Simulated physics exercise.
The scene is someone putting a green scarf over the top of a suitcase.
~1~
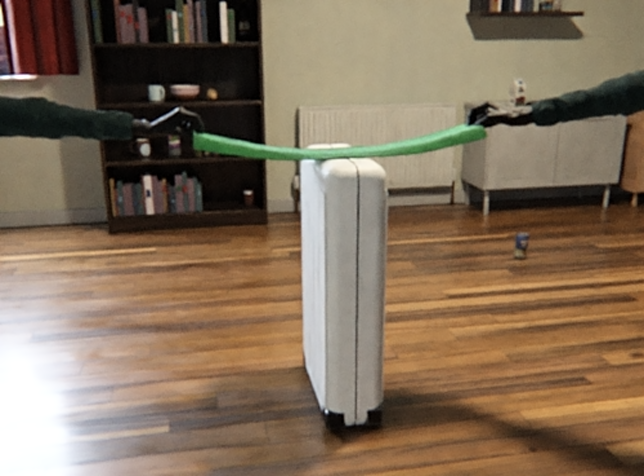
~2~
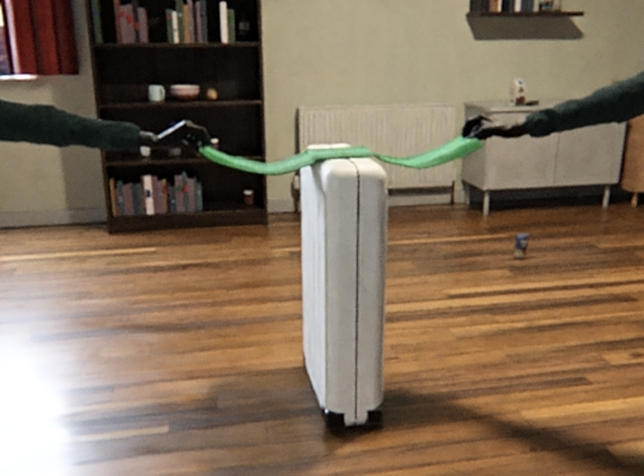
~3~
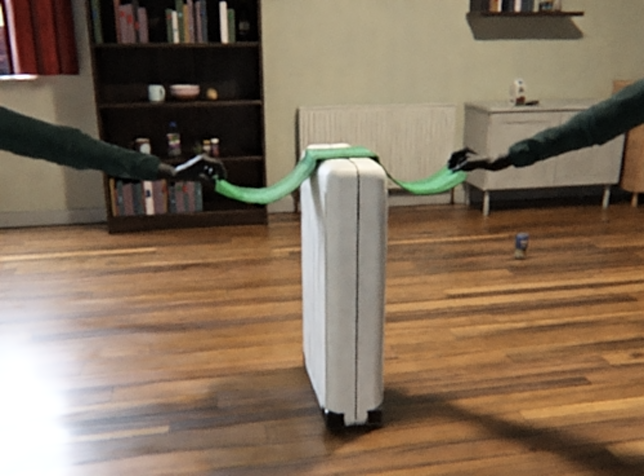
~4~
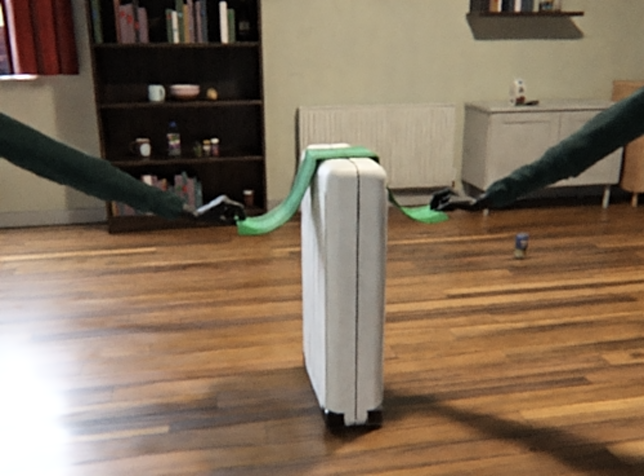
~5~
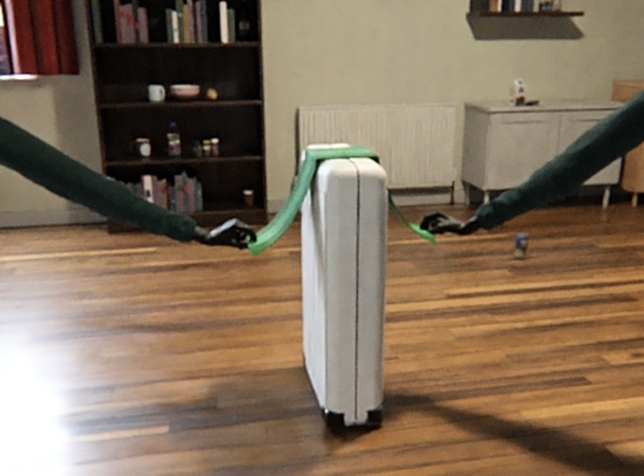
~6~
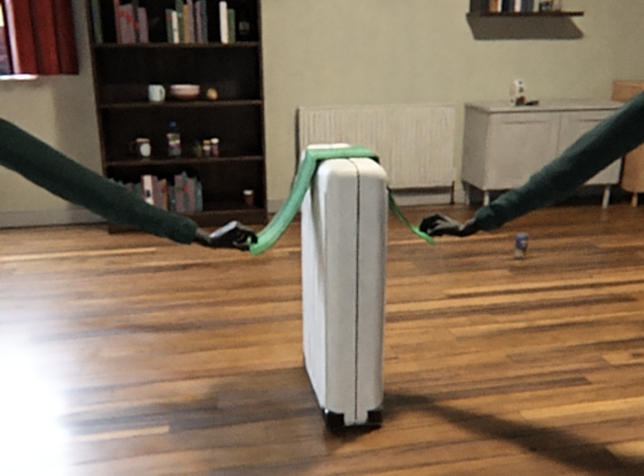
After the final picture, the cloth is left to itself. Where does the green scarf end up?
I'd bet it is going to stay just where it is.
Then, 0.20 s later than the last view, scarf hanging on both sides, left end near (272, 261), right end near (406, 251).
Then, 0.28 s later than the last view, scarf hanging on both sides, left end near (298, 266), right end near (382, 259).
Finally, scarf hanging on both sides, left end near (312, 266), right end near (369, 261). The green scarf hangs there.
